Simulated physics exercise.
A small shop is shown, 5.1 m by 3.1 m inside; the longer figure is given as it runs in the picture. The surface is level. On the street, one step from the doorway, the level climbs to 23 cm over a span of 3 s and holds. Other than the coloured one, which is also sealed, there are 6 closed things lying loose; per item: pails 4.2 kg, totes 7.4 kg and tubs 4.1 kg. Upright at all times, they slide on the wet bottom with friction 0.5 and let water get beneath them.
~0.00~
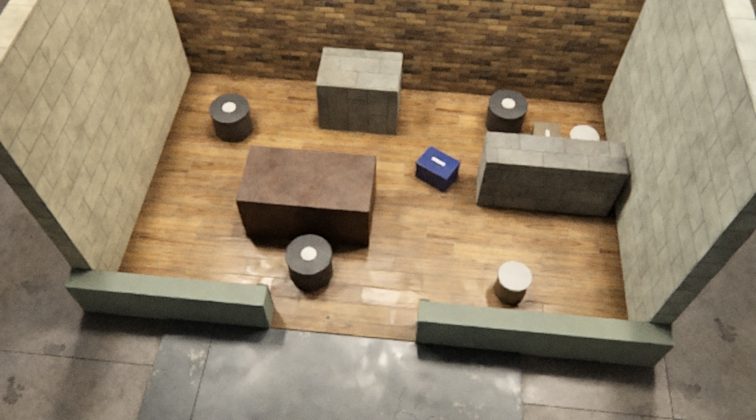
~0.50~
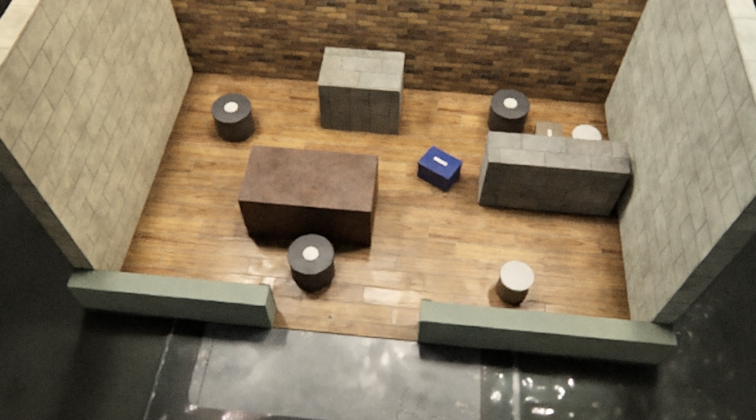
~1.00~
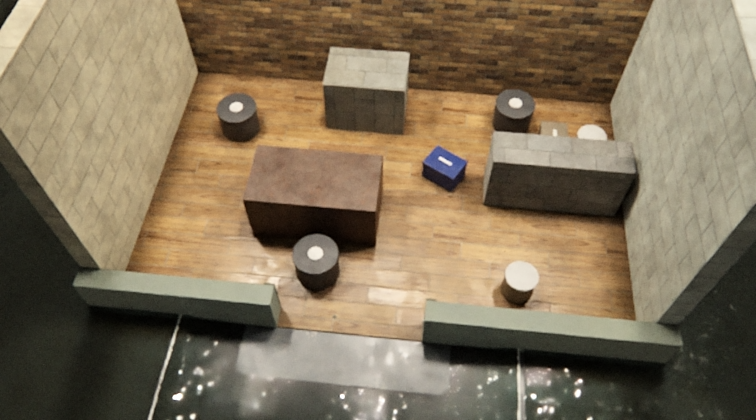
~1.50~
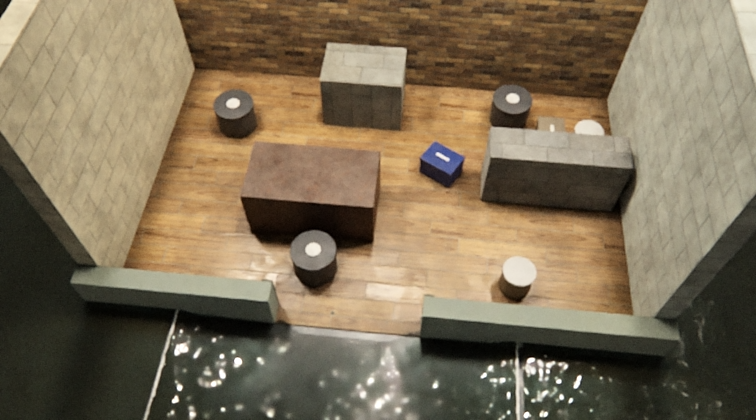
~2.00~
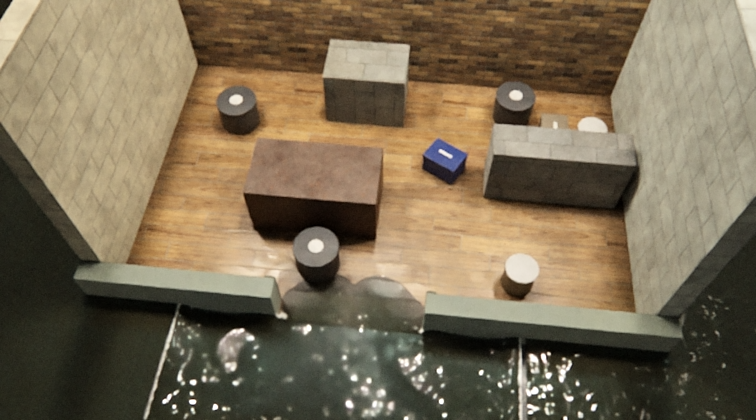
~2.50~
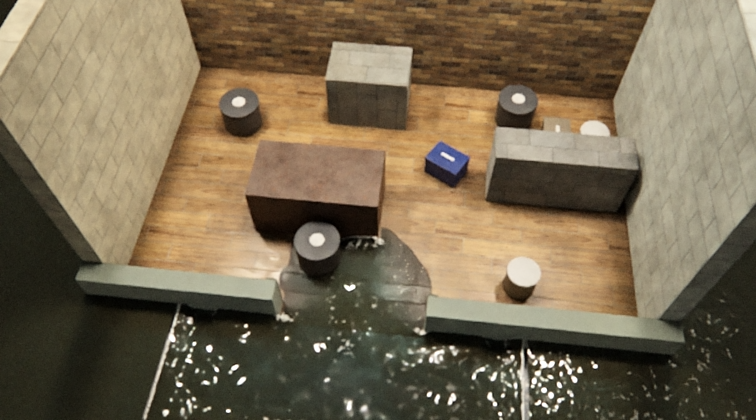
Dark water spreads across the street and flows through the doorway onto the wooden floor.
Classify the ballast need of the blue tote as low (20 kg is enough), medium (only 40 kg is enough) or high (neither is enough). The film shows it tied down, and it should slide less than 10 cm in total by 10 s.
Medium.
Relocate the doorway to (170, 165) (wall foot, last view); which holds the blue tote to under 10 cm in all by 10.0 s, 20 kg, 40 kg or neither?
With that change, the small one suffices.
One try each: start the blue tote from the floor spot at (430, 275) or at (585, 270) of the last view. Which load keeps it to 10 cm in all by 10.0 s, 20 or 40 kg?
At the first spot the heavier mass is required, at the second the lesser mass is plenty.
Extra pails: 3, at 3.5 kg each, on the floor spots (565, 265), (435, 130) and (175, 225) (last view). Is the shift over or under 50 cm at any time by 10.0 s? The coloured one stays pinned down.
Above the mark, below the mark, above the mark.
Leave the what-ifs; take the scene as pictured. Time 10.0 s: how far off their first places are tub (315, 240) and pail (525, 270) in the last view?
Respectively 200 and 50 centimetres.
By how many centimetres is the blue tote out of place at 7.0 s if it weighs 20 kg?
Shift: Roughly 10 cm.
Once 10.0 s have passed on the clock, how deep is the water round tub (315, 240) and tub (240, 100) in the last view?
Some 10 cm at the first, some 8 cm at the second.
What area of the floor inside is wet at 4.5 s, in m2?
My estimate is roughly 7.0 m2.
After 3.5 s the blue tote would be 0 cm from its start with 20 kg and 0 cm from its start with 40 kg; 3 cm of water round it then.
After 4.5 s the blue tote would be 3 cm from its start with 20 kg and 0 cm from its start with 40 kg; 8 cm of water round it then.
After 7.0 s the blue tote would be 8 cm from its start with 20 kg and 0 cm from its start with 40 kg; 8 cm of water round it then.
After 10.0 s the blue tote would be 46 cm from its start with 20 kg and 0 cm from its start with 40 kg; 14 cm of water round it then.
